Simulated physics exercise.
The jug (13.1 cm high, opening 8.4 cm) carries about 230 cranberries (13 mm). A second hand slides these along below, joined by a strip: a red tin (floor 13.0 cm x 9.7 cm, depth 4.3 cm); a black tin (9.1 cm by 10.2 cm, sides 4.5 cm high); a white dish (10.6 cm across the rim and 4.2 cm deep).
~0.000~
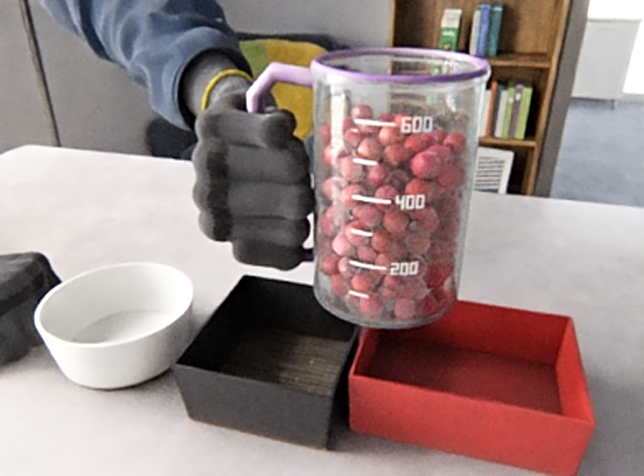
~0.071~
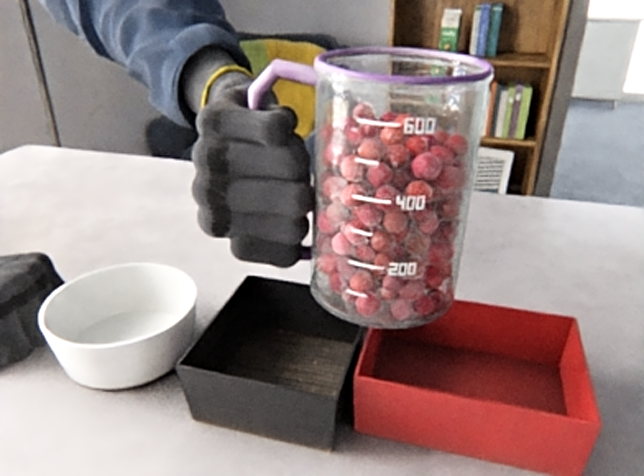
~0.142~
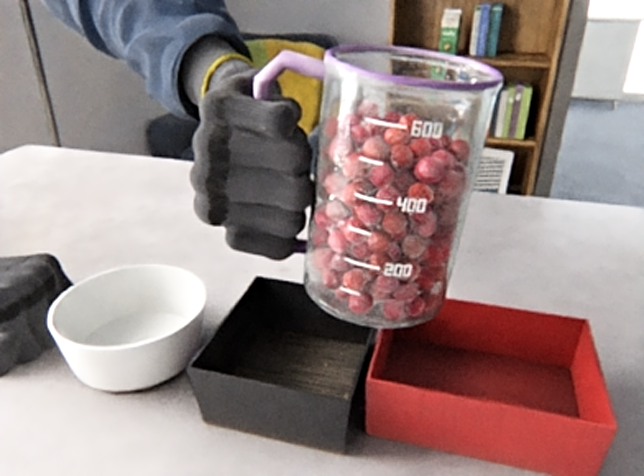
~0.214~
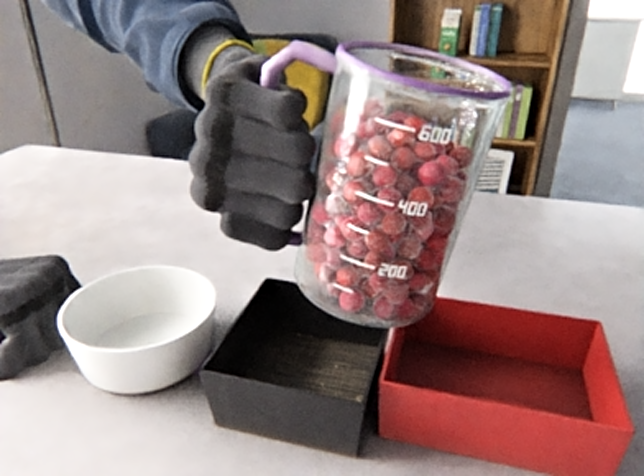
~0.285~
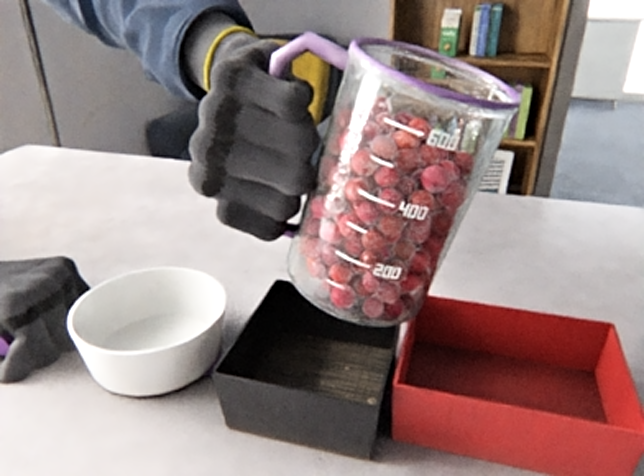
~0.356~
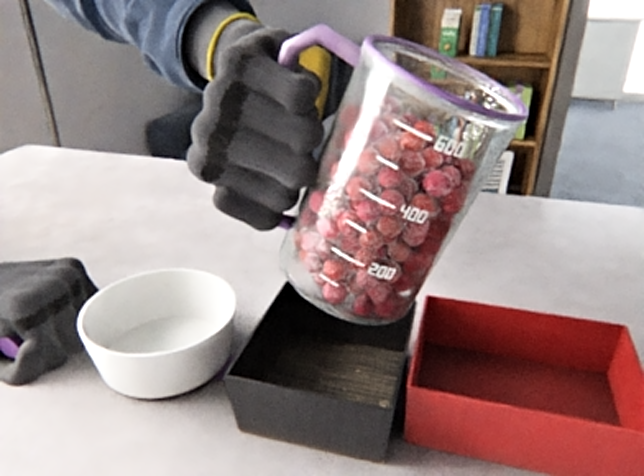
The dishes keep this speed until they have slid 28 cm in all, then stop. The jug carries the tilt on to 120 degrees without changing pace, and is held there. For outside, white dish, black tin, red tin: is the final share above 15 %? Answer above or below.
Outside: Above, white dish: Above, black tin: Above, red tin: Below.
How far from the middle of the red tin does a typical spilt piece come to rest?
Some 22 cm.
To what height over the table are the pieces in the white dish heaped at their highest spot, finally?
About 4.5 cm.
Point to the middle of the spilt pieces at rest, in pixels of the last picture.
Near (567, 401).
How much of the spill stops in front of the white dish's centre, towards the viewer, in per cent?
Some 40 per cent.
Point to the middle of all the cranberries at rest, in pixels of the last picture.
At about (558, 415).
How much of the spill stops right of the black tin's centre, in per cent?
Some 0 per cent.
Then, at 1.13 s, tilt 77 degrees; jug 100 %; middle of all pieces on or above the table near (366, 192).
After 1.77 s, tilt 120 degrees; black tin 20 %, outside 5 %, jug 70 %, in the air 5 %; middle of all pieces on or above the table near (425, 261).
After 2.36 s, tilt 120 degrees; white dish 40 %, black tin 25 %, outside 30 %; middle of all pieces on or above the table near (557, 402).
Then, at 2.93 s, tilt 120 degrees; white dish 40 %, black tin 25 %, outside 30 %; middle of all pieces on or above the table near (582, 411).
At rest (3.1 s), white dish 40 %, black tin 25 %, outside 30 %, red tin 0 %, jug 0 %.
